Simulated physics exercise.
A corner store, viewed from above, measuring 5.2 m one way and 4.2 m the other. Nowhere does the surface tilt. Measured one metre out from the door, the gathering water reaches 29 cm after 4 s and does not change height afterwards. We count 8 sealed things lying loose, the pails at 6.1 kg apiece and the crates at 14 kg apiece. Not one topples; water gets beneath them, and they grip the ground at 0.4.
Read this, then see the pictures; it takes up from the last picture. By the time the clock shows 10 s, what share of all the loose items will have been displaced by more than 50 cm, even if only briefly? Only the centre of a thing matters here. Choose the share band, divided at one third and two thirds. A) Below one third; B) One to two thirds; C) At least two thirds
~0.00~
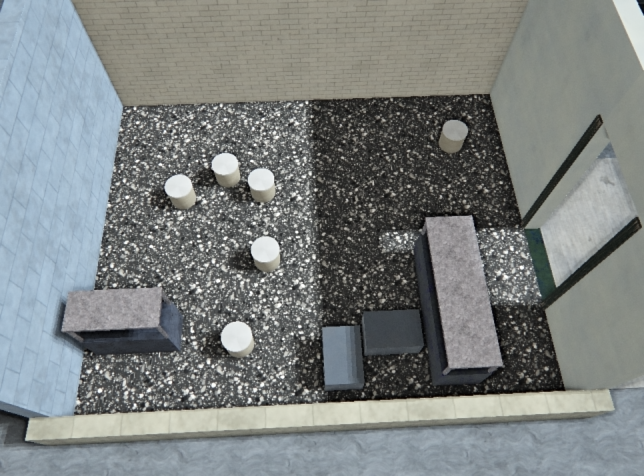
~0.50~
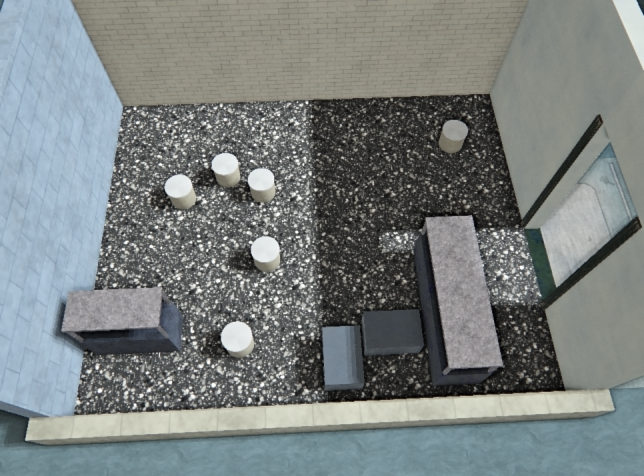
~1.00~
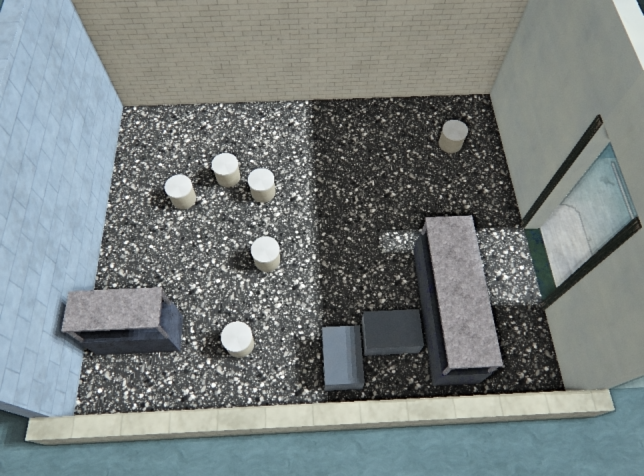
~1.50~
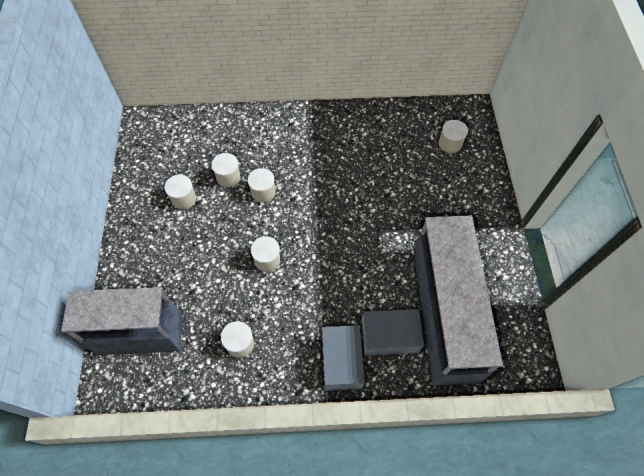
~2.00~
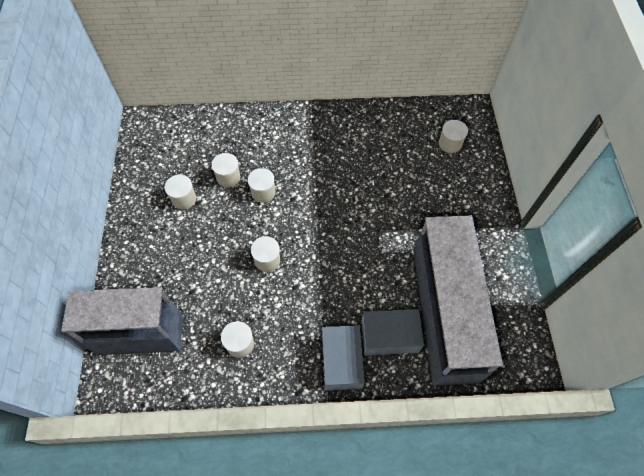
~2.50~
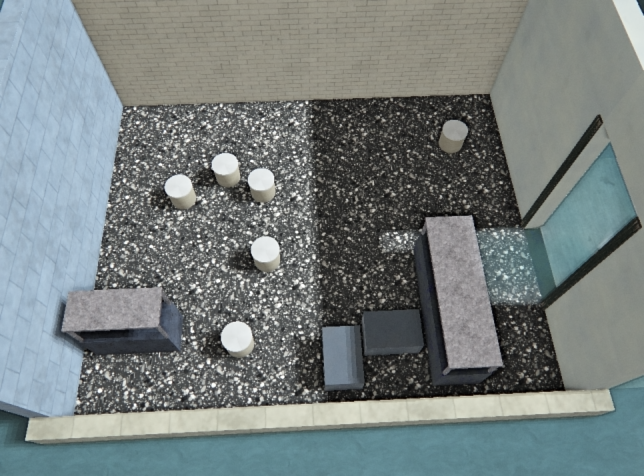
Answer: A.
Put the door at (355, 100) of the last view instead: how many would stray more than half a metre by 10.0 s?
That gives 5 of them.
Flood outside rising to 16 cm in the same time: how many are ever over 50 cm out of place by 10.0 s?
That would make 0 of them.
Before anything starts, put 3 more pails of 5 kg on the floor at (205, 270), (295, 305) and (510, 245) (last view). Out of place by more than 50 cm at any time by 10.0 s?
In that order: Under, short of it, past it.
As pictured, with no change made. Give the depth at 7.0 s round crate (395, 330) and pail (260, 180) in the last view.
Some 3 cm at the first, some 3 cm at the second.
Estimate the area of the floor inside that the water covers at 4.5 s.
Close to 7.0 m2, I'd say.
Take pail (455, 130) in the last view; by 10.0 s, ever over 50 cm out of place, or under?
Answer: Above the mark.
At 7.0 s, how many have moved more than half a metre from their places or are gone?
The count is 0.
After 3.5 s 0 of 8 are over 50 cm from their spots; 0 afloat.
After 4.5 s 0 of 8 are over 50 cm from their spots; 0 afloat.
After 7.0 s 0 of 8 are over 50 cm from their spots; 0 afloat.
After 10.0 s 2 of 8 are over 50 cm from their spots, and 2 have been at some point; 1 afloat.
